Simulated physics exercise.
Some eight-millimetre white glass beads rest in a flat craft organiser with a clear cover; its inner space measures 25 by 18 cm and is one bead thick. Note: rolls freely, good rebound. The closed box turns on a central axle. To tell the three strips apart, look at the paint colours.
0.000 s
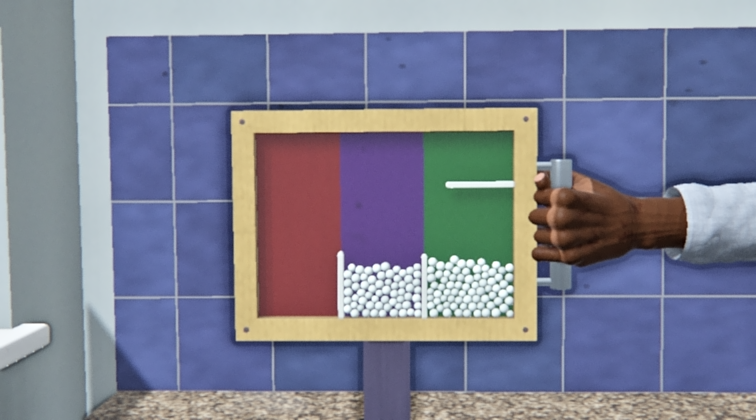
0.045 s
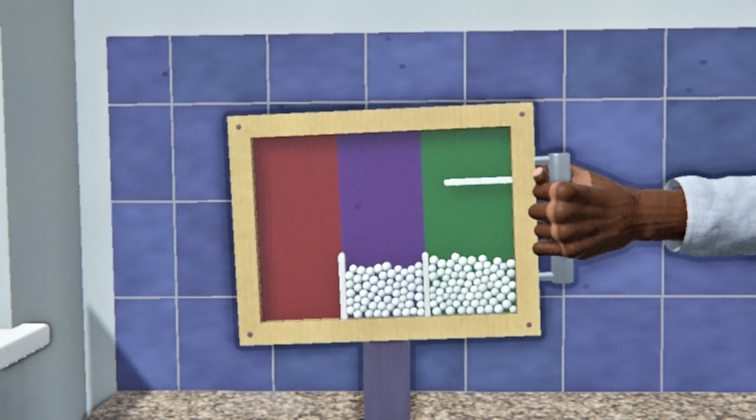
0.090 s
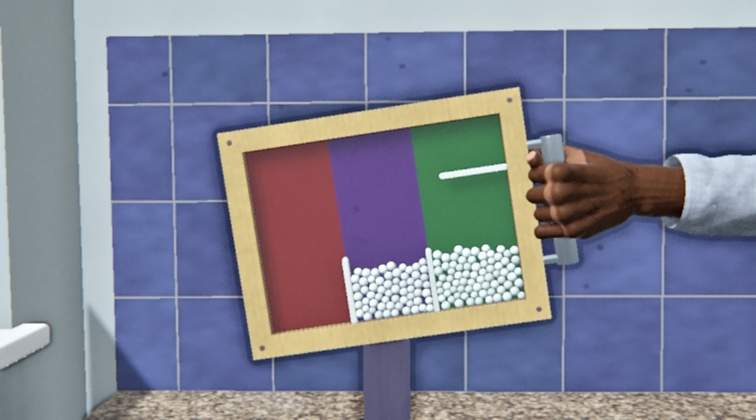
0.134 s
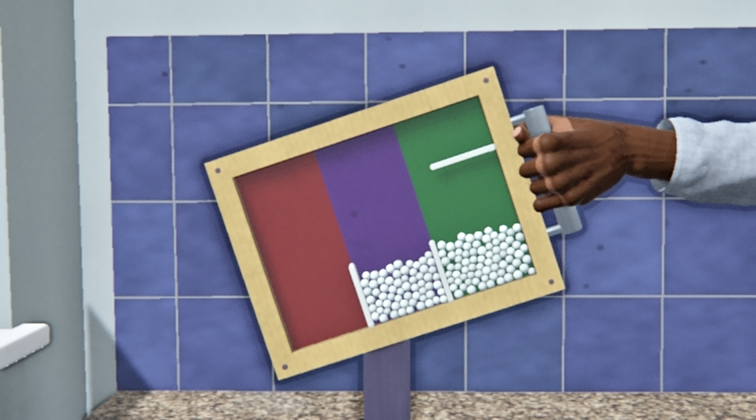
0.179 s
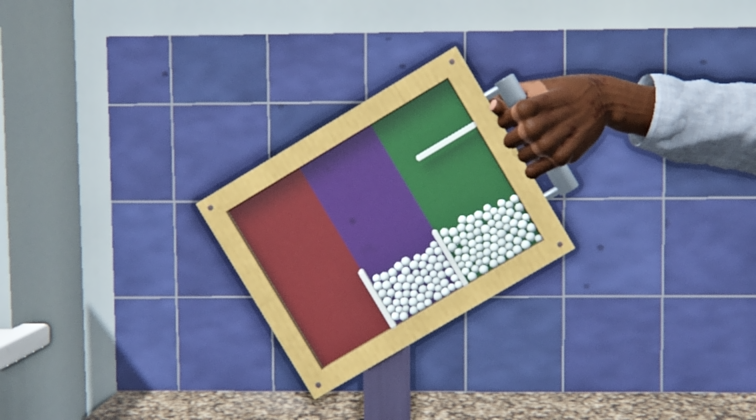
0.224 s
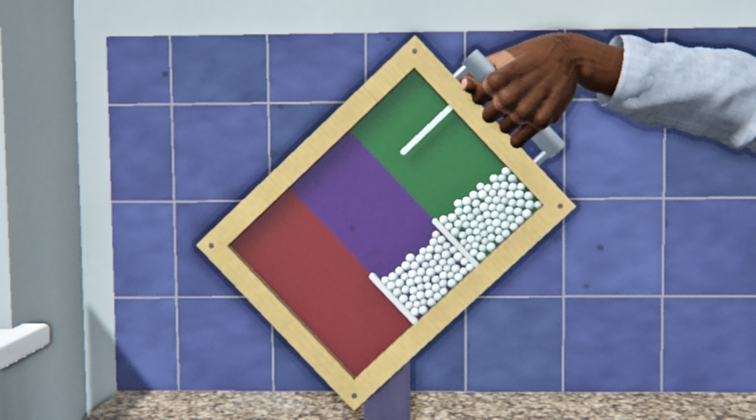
Against a blue tiled wall, a hand turning a framed box of white beads anticlockwise, its red, purple and green strips tilting.
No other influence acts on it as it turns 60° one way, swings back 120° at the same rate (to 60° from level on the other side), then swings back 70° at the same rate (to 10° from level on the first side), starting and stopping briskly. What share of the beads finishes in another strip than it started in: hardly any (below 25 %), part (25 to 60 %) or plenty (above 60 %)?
Moving share - hardly any.
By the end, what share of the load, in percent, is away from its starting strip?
About 5 in a hundred.
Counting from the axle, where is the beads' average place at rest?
About 5 cm right and 6 cm below.
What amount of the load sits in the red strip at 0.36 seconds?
About 0 %.
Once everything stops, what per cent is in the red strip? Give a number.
I'd estimate close to 0 per cent.
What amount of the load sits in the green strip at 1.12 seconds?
Roughly 50 per cent.
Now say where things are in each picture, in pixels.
The first frame shows level; about 140 beads; beads' middle (430, 290); highest (455, 260); red (299, 225), purple (382, 225), green (469, 224).
The second frame shows turned 2° anticlockwise; beads' middle (432, 289); highest (456, 258).
The third frame shows turned 8° anticlockwise; beads' middle (439, 283); highest (486, 249); wall ends (428, 251), (345, 260), (442, 176).
The fourth frame shows turned 18° anticlockwise; beads' middle (448, 273); highest (517, 228).
The fifth frame shows turned 30° anticlockwise; beads' middle (457, 259); highest (515, 199).
The sixth frame shows turned 43° anticlockwise; beads' middle (462, 242); highest (506, 172); red (323, 283), purple (383, 226), green (446, 167).
After 0.36 s, it stands 60° anticlockwise; the beads' middle is 7 cm right of and level with the centre; purple 45 %, green 55 %; 0 % have changed strip.
After 1.12 s, it stands 26° clockwise; the beads' middle is 1 cm right of and 8 cm below the centre; purple 50 %, green 50 %; 5 % have changed strip.
After 1.32 s, it stands 10° anticlockwise; the beads' middle is 5 cm right of and 5 cm below the centre; purple 50 %, green 50 %; 5 % have changed strip.
All still by 2.7 s, it stands 10° anticlockwise; red 0 %, purple 50 %, green 50 %; 5 % have changed strip.
